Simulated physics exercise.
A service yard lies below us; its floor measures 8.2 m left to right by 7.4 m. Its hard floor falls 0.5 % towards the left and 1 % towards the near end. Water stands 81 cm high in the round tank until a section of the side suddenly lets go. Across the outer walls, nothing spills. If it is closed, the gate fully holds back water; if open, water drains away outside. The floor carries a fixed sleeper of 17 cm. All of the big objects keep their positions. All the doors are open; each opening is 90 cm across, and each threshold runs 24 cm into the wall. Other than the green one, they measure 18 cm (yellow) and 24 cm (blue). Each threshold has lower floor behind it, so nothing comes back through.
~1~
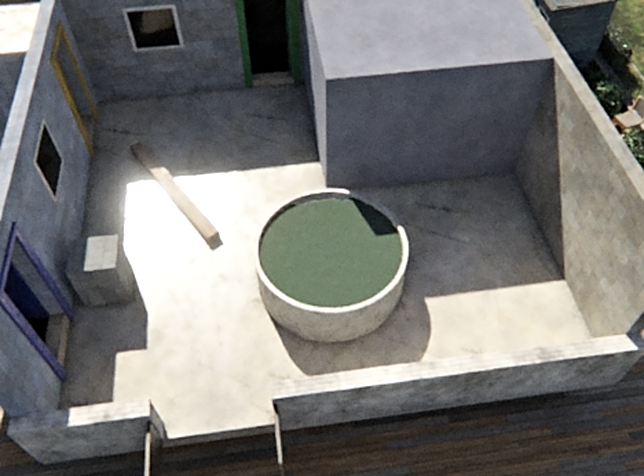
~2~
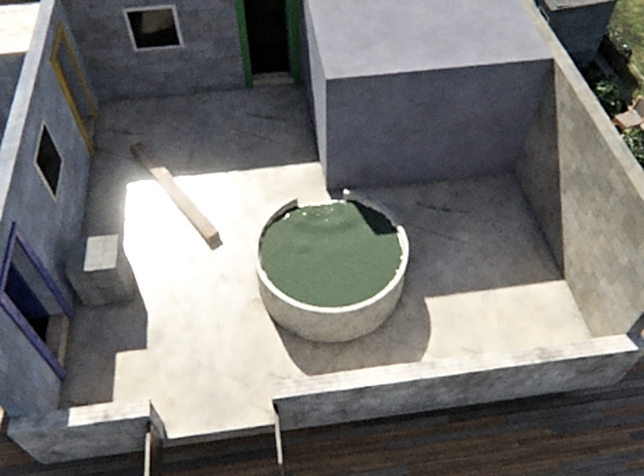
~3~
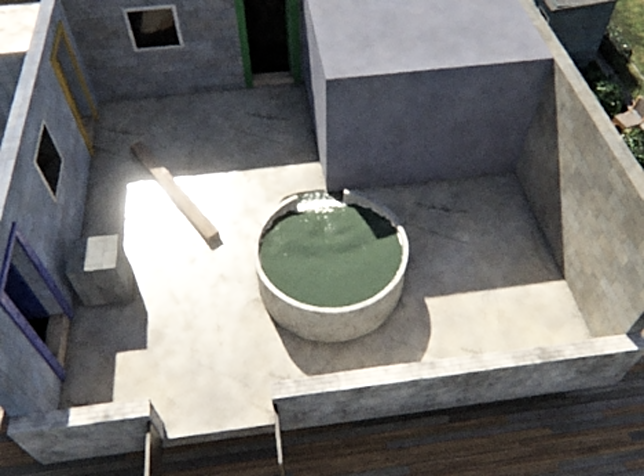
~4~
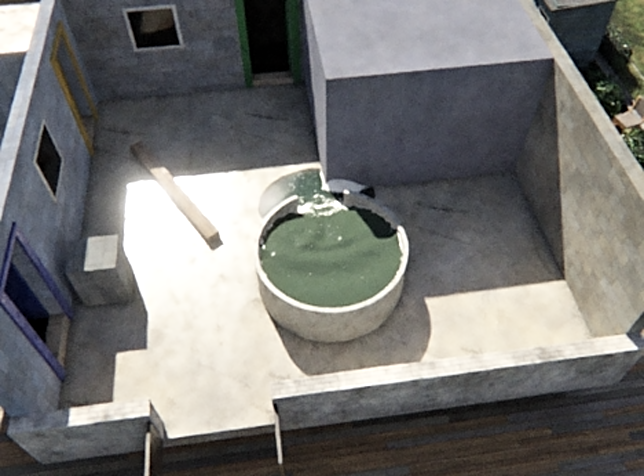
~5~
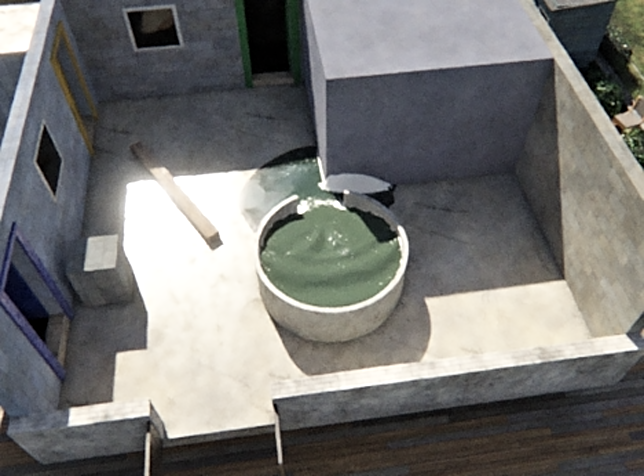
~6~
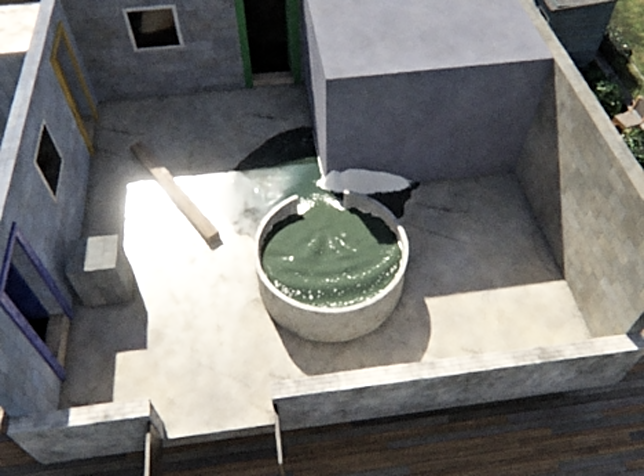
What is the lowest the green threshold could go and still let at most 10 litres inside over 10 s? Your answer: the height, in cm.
About 24 cm.
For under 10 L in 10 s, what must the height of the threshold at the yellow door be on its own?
Yellow - roughly 19 cm.
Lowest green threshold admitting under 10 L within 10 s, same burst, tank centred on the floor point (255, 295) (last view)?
A minimum of about 33 cm.
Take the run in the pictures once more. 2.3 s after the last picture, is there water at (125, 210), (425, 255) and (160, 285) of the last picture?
I'd mark them spared by the flood, touched by the flood and spared by the flood, respectively.
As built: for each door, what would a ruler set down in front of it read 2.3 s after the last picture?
Depth at yellow 9 cm, at green 23 cm, at blue 0 cm.
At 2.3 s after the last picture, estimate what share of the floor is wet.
Some 50 per cent is wet.
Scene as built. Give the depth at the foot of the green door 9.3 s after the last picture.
About 7.5 centimetres.
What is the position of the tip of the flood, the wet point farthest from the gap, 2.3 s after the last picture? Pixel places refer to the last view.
Pixel close to (99, 102).
Then, 0.7 s after the last picture water covers 30 % of the floor, deepest (55 cm) near (327, 196); 5 cm at the green door, 1 litre in over its 14 cm threshold.
Then, 2.3 s after the last picture water covers 50 % of the floor, deepest (42 cm) near (108, 101); 23 cm at the green door, 89 litres in over its 14 cm threshold.
Then, 9.3 s after the last picture water covers 95 % of the floor, deepest (14 cm) near (318, 401); 8 cm at the green door, 123 litres in over its 14 cm threshold.
At the green door as built, the water peaked near 27 cm, 1.7 s after the last picture.
Run again over the same 10 s with other heights there, 21 litres in over 22 cm, 0 litres over 30 cm. The limit of 10 litres is kept from about 24 cm up.
